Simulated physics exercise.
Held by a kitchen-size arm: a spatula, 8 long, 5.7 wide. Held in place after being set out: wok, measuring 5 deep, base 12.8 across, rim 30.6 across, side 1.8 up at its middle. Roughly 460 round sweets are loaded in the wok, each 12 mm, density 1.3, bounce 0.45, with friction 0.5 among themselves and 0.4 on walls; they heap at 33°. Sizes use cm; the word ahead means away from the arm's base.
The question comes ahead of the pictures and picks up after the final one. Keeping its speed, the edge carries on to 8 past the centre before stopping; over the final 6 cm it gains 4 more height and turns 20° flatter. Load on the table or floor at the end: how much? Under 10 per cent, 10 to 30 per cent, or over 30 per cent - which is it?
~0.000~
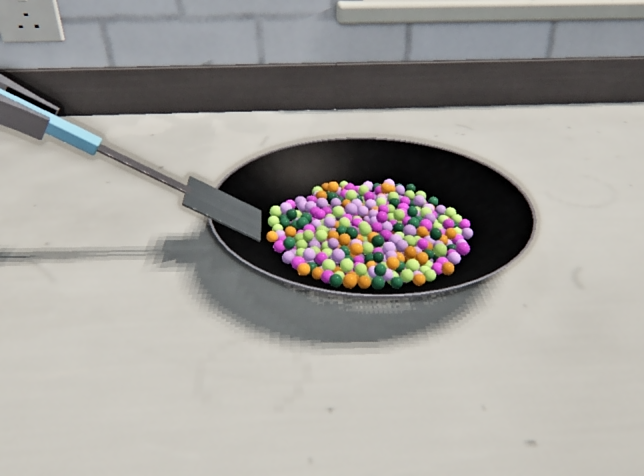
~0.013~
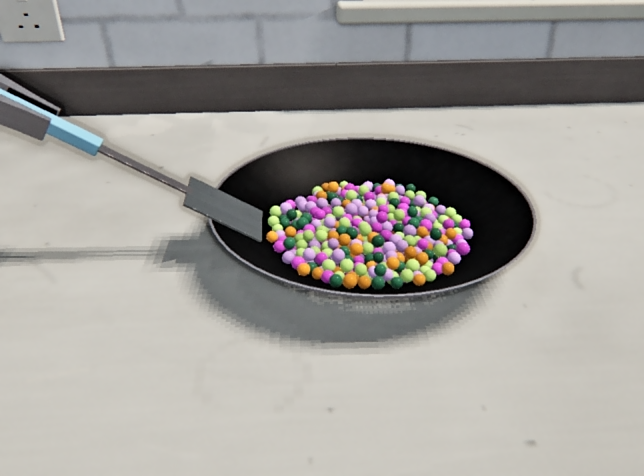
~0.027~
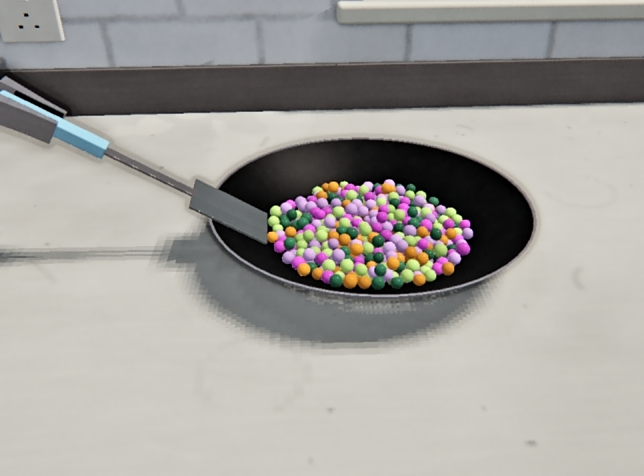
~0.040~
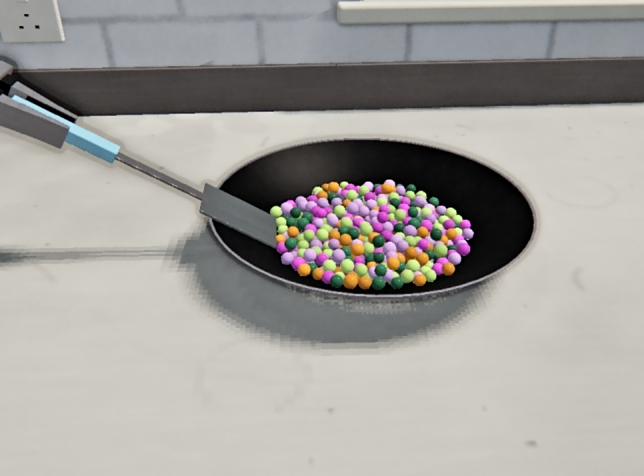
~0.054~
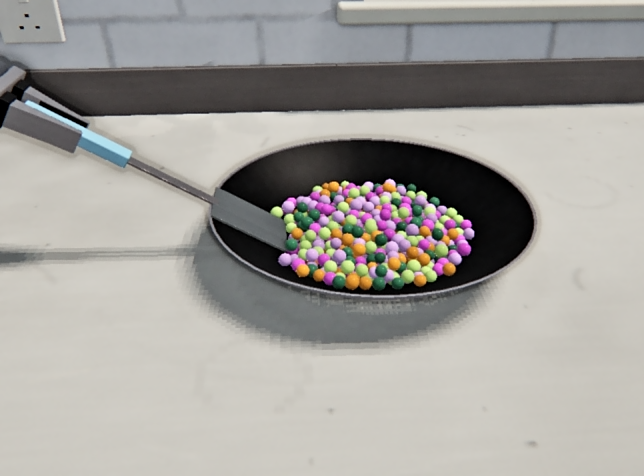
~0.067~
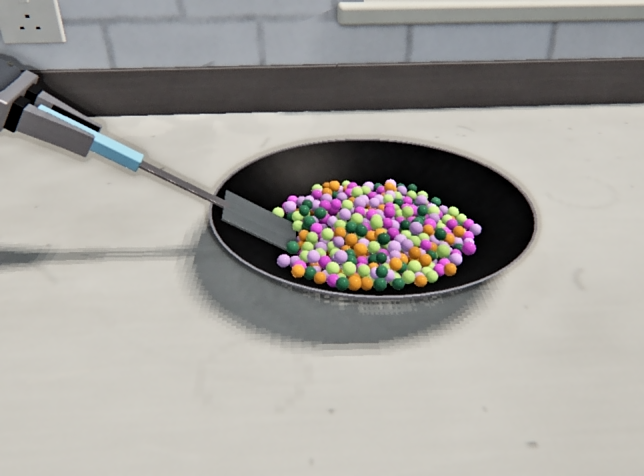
It is under 10 per cent.
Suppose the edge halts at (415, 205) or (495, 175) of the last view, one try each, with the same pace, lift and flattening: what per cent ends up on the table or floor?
The two tries give near 0 and near 20 in a hundred.
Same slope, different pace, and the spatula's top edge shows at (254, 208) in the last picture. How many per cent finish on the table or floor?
Near 15 in a hundred.
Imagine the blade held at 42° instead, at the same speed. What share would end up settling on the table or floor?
It would then be close to 5 %.
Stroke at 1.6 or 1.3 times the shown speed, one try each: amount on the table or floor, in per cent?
Near 15 and near 5 percent respectively.
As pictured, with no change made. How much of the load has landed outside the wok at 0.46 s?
About 0 per cent.
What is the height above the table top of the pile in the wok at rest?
It reaches around 6.0 cm.
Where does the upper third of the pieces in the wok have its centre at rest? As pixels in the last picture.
About (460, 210).
After 0.15 s, sloping 32°, highest piece 7 above the table; 455 in the wok.
After 0.22 s, sloping 26°, highest piece 5 above the table; 455 in the wok.
After 0.46 s, sloping 12°, highest piece 6 above the table; 445 in the wok, 8 on the table or floor, 2 on the blade or in flight.
After 1.51 s, sloping 12°, highest piece 5 above the table; 444 in the wok, 11 on the table or floor.
At rest, 444 in the wok, 11 on the table or floor. That is 2 % on the table or floor.
